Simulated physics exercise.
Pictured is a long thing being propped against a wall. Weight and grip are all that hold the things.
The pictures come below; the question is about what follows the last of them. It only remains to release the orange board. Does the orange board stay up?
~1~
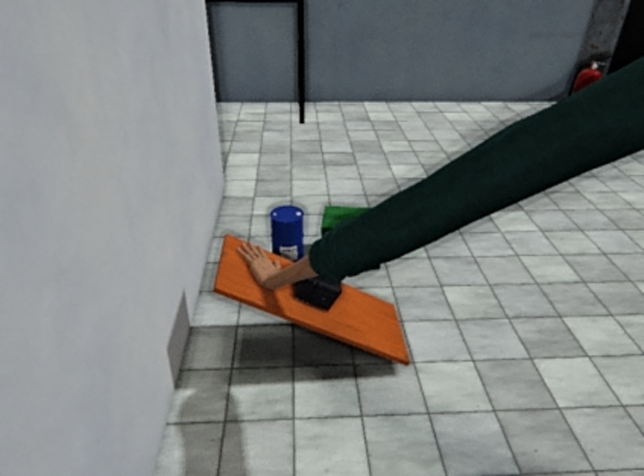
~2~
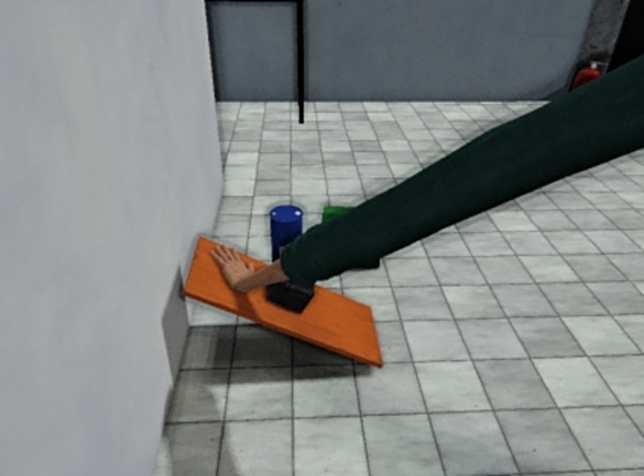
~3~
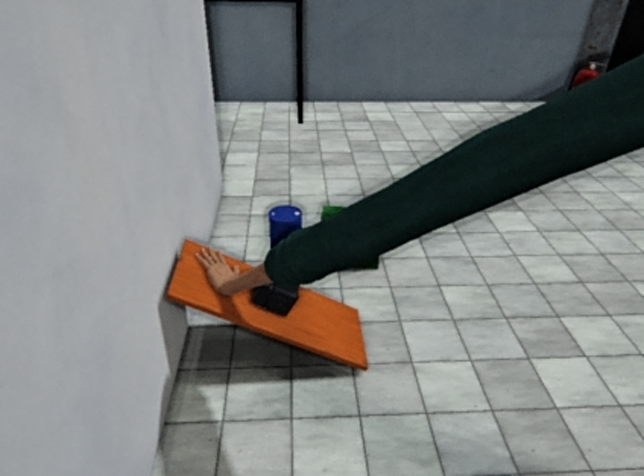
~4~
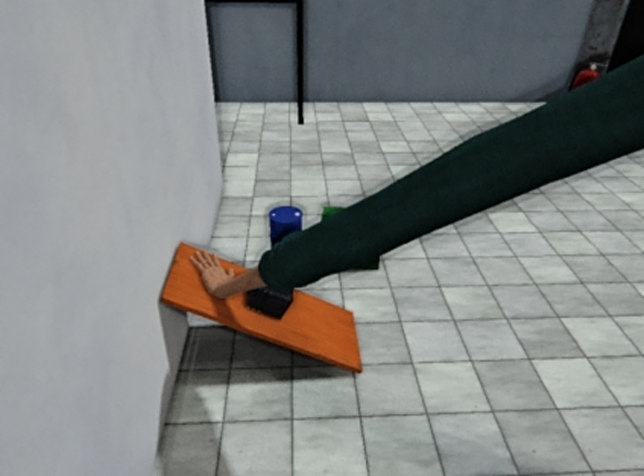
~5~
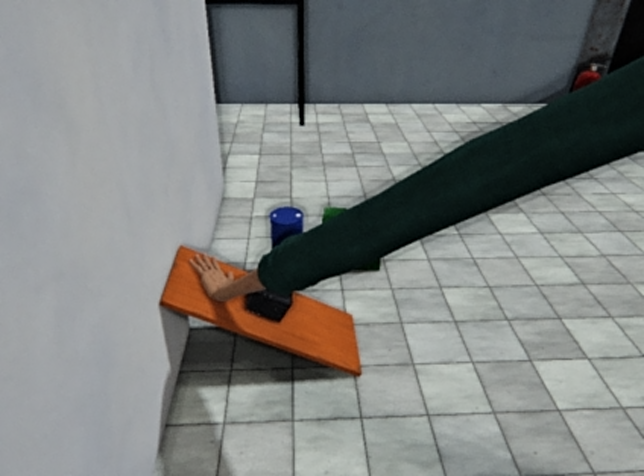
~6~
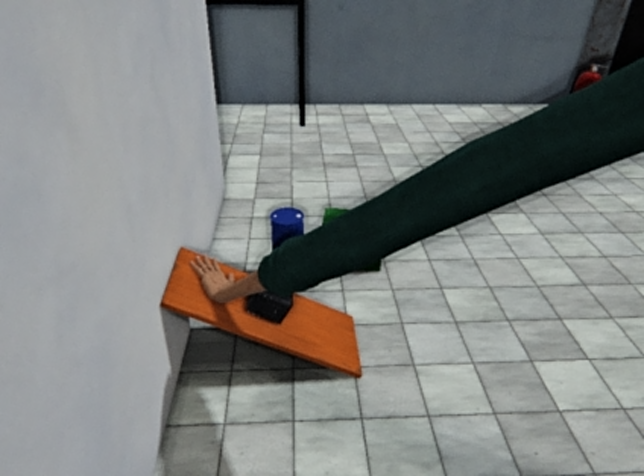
No.
Then, 0.30 s past the last view, orange board sunk by 18° near (282, 334).
Then, 0.40 s past the last view, orange board sunk by 29° near (286, 346).
Finally, moved from the start, orange board; the other 2 still in place. Final places as the last picture's camera would see them, orange board near (287, 347). The board slides down.
